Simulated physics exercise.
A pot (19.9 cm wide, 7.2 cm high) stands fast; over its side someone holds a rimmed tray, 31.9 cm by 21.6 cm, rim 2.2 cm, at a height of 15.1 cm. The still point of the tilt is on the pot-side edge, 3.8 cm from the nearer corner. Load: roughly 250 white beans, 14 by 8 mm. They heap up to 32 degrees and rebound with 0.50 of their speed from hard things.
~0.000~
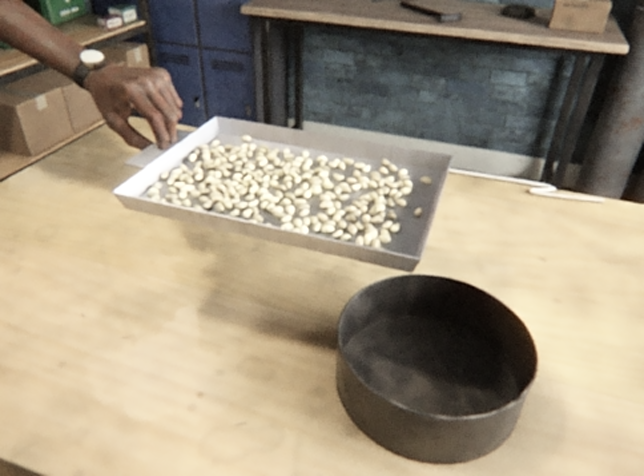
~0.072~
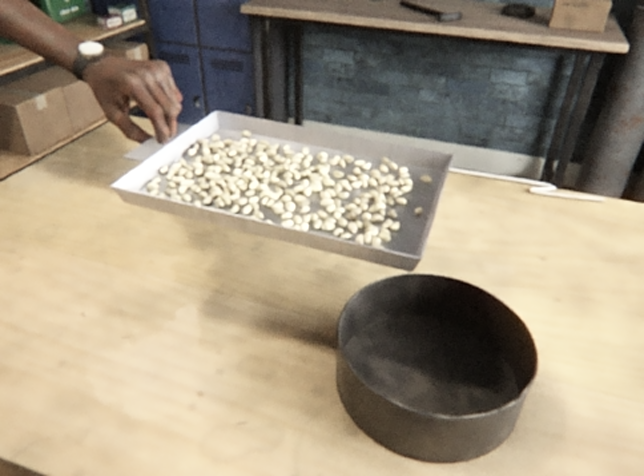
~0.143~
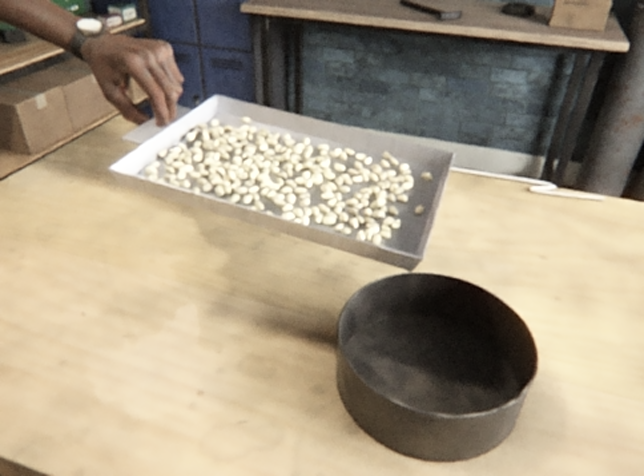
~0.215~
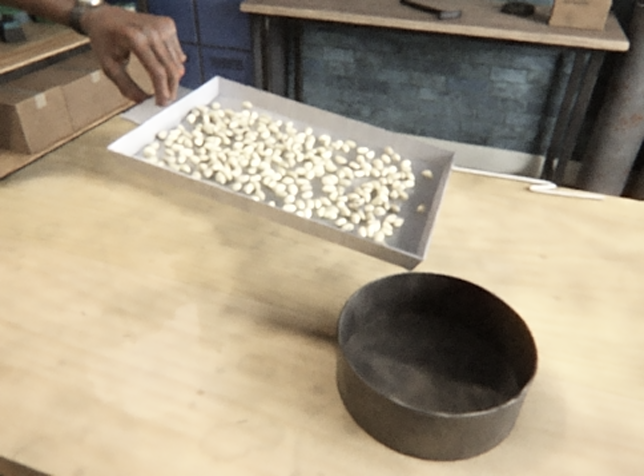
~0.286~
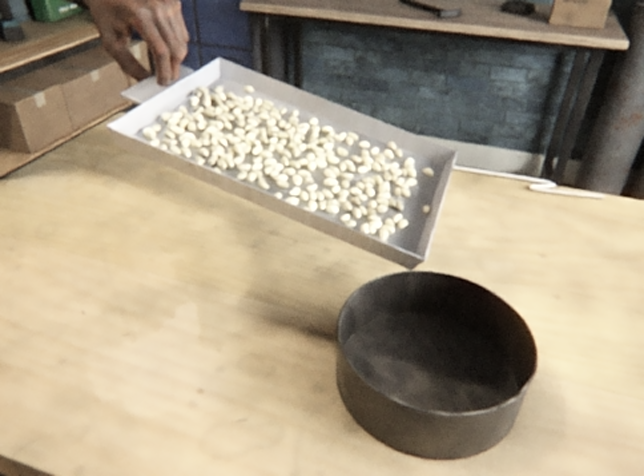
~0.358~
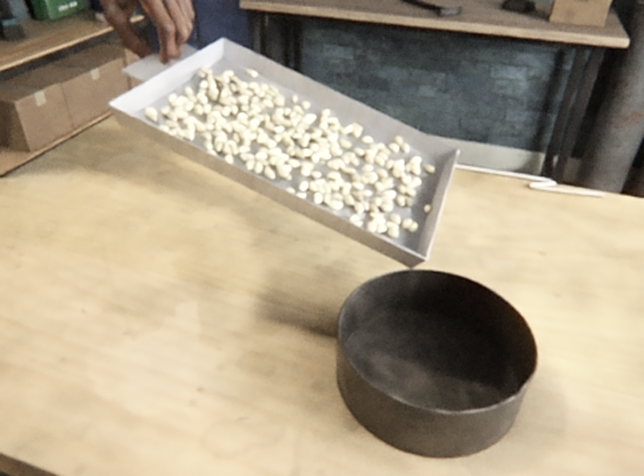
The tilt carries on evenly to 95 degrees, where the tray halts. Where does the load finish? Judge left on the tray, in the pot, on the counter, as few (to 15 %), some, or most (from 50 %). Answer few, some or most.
Tray: Few, pot: Most, counter: Some.
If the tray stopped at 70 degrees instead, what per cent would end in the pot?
Then about 30 per cent.
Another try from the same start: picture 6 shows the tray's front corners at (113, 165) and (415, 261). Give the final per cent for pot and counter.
Pot 65, counter 35.
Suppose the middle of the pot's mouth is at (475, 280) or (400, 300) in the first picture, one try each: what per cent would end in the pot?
About 85 and 65 per cent.
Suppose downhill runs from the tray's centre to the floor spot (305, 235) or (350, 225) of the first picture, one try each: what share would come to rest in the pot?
About 70 and 100 per cent.
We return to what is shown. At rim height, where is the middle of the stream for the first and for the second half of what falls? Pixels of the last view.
At about (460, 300), then at (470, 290).
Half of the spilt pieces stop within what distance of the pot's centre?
Some 18 cm.
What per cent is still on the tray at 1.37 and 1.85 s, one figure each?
About 65, 0.
Then, at 0.96 s, tilt 54 degrees; the tray holds 95 %, the pot 0 %.
After 1.37 s, tilt 79 degrees; the tray holds 65 %, the pot 20 %.
Then, at 1.85 s, tilt 95 degrees; the tray holds 0 %, the pot 60 %.
By 2.9 s all is still; tray 0 %, pot 60 %, counter 40 %.
